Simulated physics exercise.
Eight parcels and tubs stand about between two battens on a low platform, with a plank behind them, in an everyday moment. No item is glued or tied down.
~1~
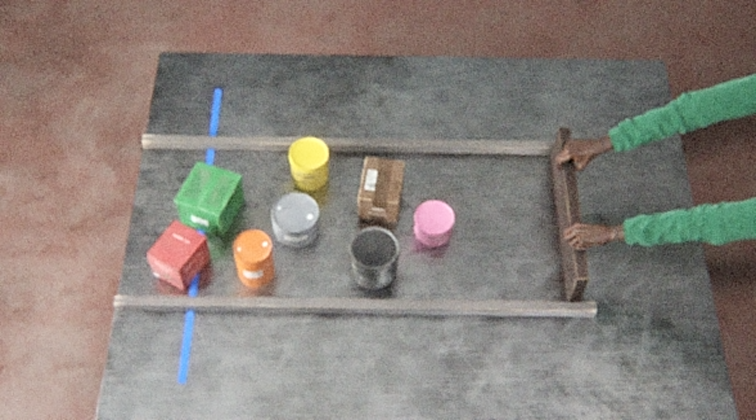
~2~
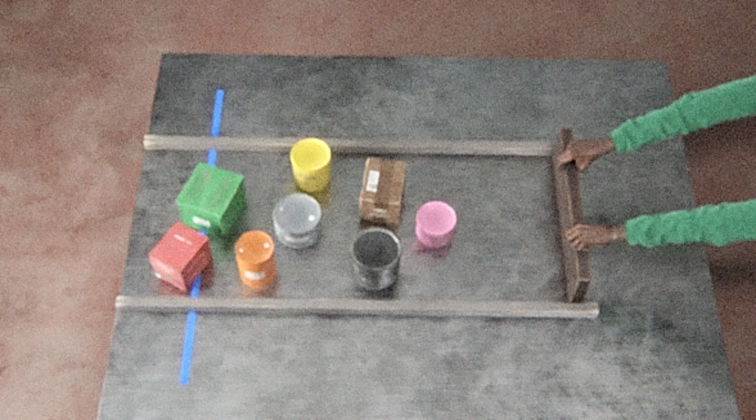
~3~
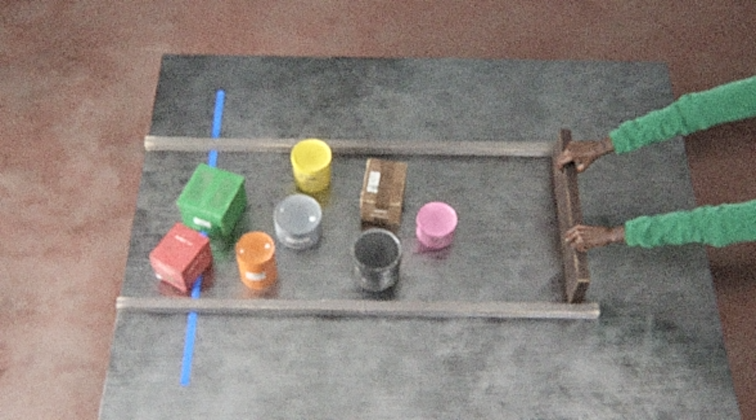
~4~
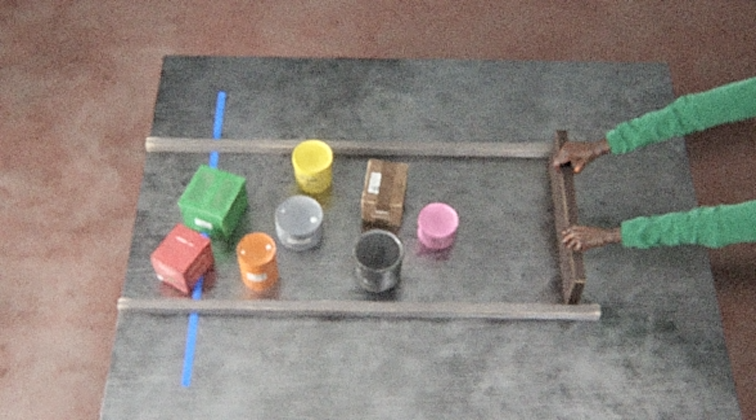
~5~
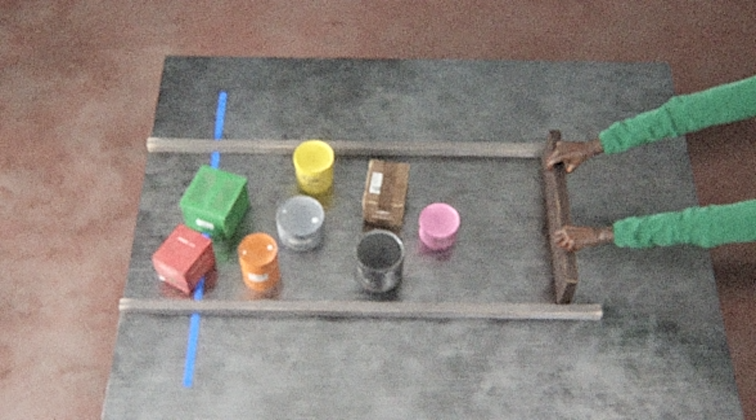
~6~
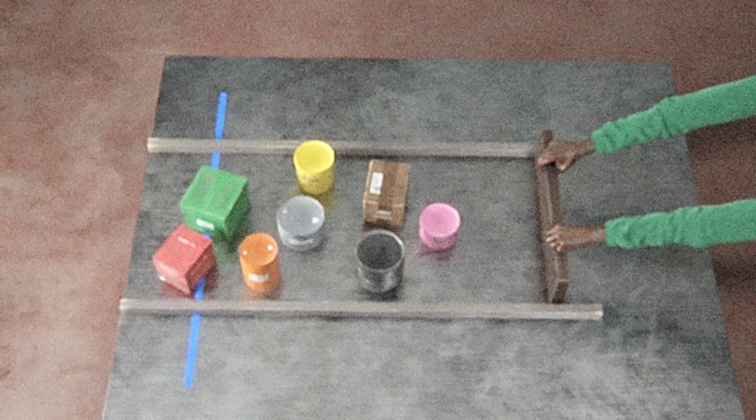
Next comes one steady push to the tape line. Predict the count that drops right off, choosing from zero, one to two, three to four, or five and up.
The count is one to two.
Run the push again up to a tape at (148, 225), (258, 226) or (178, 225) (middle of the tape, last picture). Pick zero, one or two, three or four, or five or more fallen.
Five or over; not one; three to four.
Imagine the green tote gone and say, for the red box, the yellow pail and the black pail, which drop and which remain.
Here's how it goes: The red box is gone, the yellow pail hangs on, and the black pail hangs on.
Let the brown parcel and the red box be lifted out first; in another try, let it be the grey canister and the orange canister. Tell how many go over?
Count: 1 (first case); 0 (second).
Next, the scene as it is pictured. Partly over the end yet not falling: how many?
Counting them gives 2.
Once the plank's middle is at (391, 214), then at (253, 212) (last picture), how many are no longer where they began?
One spot: 3. Other spot: 8.
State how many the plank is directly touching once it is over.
That number would be 3.
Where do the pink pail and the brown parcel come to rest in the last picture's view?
The first near (186, 229), the second near (176, 193).
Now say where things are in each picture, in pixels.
In the first picture, red box (179, 255); green tote (211, 200); orange canister (254, 259); plank (569, 214); tape (202, 222).
In the second picture, green tote (213, 201); yellow pail (311, 166).
In the third picture, orange canister (257, 261); black pail (377, 260).
In the fourth picture, red box (183, 258); plank (566, 216).
In the fifth picture, green tote (216, 204); brown parcel (386, 193).
In the sixth picture, red box (185, 259); green tote (217, 204); orange canister (260, 262); plank (551, 216); tape (208, 225).
Early on, none off yet; red box at rest near (185, 259); green tote at rest near (217, 204); orange canister at rest near (260, 262).
A while later, none off yet; red box at rest near (185, 259); green tote at rest near (217, 204); orange canister travelled a little near (253, 263).
Finally, the number that fall off is one or two; lost, green tote and red box.
